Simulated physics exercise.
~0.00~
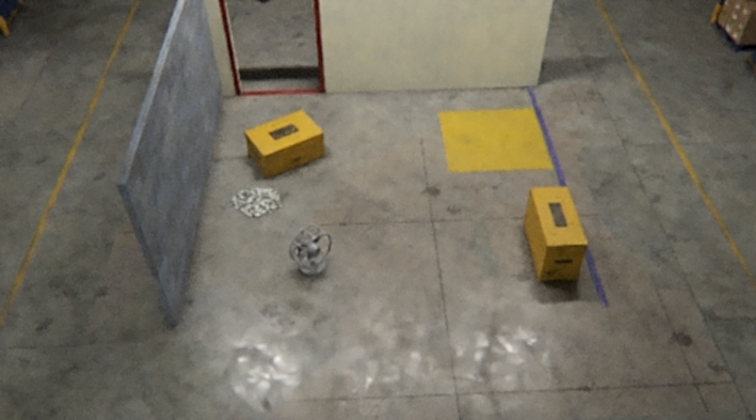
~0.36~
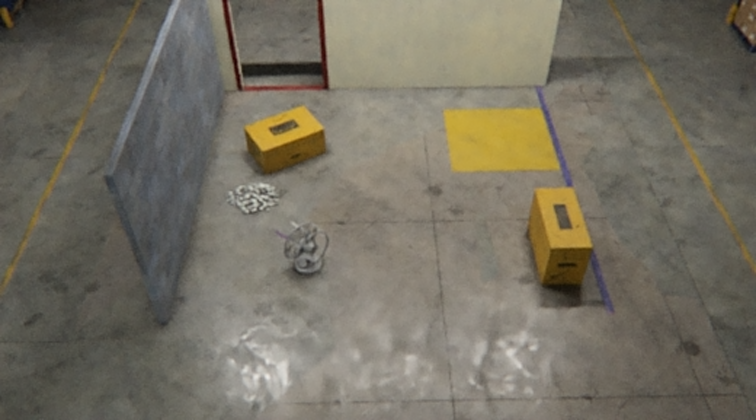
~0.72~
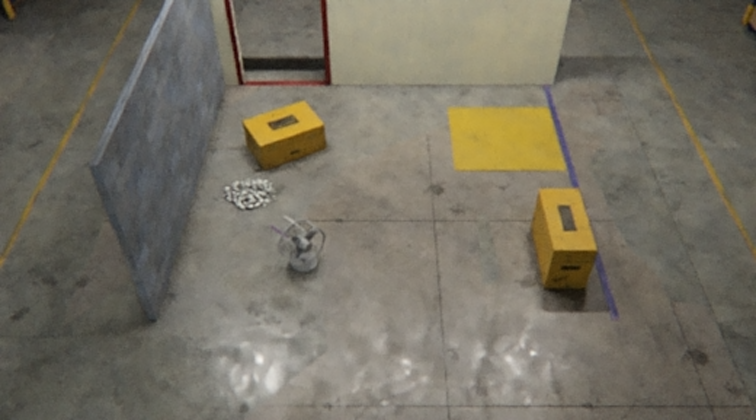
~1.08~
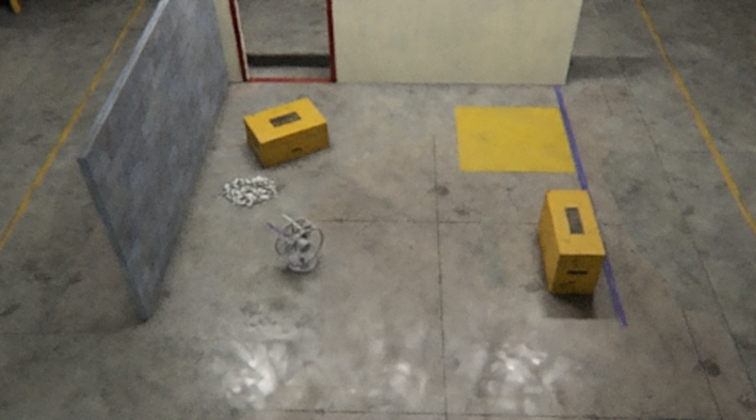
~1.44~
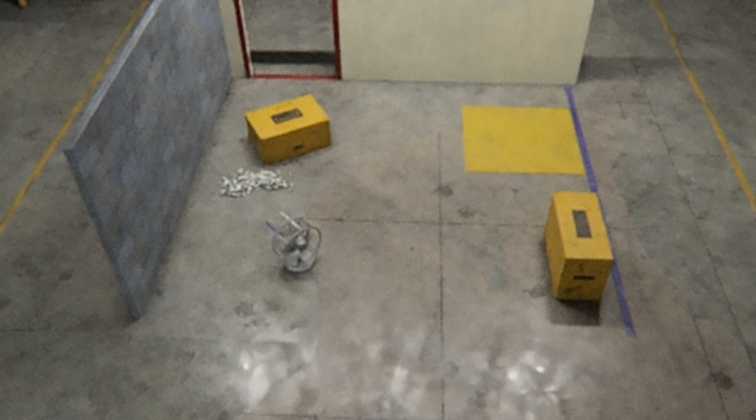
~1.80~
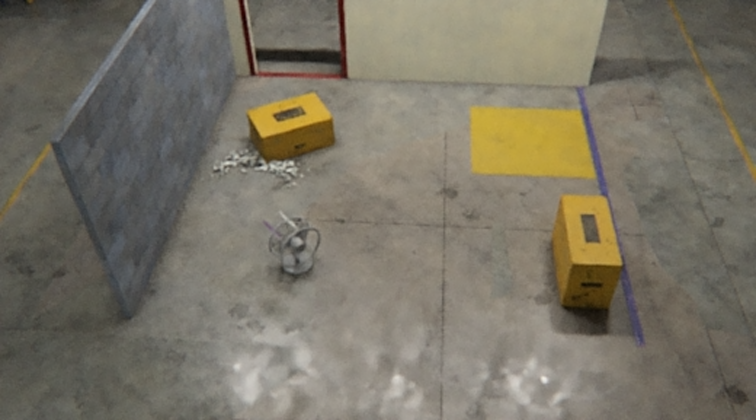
In this clip, a drum fan stands on a concrete floor near a pile of white packing peanuts and two yellow cases as the view slowly shifts; the peanuts lie still, then spread and slide toward the left-hand case.
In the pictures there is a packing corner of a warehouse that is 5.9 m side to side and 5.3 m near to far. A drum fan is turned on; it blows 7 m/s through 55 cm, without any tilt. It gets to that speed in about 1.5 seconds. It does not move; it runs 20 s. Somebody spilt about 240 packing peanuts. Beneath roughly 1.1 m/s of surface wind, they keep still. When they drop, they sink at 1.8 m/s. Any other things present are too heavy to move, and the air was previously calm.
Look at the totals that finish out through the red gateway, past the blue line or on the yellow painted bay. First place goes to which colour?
Top colour: Red.
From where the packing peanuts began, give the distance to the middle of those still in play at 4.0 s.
About 1.2 m.
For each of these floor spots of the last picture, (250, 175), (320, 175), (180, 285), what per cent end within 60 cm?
Taking the spots one by one, around 20 %, 20 % and 0 %.
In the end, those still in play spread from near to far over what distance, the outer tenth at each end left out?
I'd put it at around 2.8 m.
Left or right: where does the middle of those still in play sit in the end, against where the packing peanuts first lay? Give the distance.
Shift: Toward the right-hand side, approx. 0.6 m.
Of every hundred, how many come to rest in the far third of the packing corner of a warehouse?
3 %.
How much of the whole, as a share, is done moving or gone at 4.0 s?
Roughly 15 per cent of them.
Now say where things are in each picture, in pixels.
The middle of the packing peanuts is near (258, 200), none has stirred yet and the mouth of the drum fan is at (310, 247), in the first frame.
The middle of the packing peanuts is near (255, 196), none has stirred yet, the red gateway is centred on (283, 90), the yellow painted bay is centred on (499, 139) and the blue line is centred on (571, 180), in the second frame.
The middle of the packing peanuts is near (252, 192), none has stirred yet, the top of a packing case is at (283, 122) and the top of a packing case is at (567, 218), in the third frame.
The middle of the packing peanuts is near (252, 190) and about 1 % have left their places, in the fourth frame.
The middle of the packing peanuts is near (251, 183), the farthest in sight from the drum fan is at (241, 170) and about 80 % have left their places, in the fifth frame.
The middle of the packing peanuts is near (257, 165), the farthest in sight from the drum fan is at (233, 152) and all have left their places, in the sixth frame.
After 4.0 s the count stands so, 34 % are out through the red gateway, 0 % on the yellow painted bay and 0 % past the blue line; the middle of those still in play is near (281, 160).
After 6.4 s the count stands so, 43 % are out through the red gateway, 0 % on the yellow painted bay and 0 % past the blue line; the middle of those still in play is near (281, 160).
After 11.0 s the count stands so, 55 % are out through the red gateway, 0 % on the yellow painted bay and 0 % past the blue line; the middle of those still in play is near (290, 161).
After 20.0 s, at the end, 60 % are out through the red gateway, 0 % on the yellow painted bay and 0 % past the blue line; the middle of those still in play is near (295, 163).
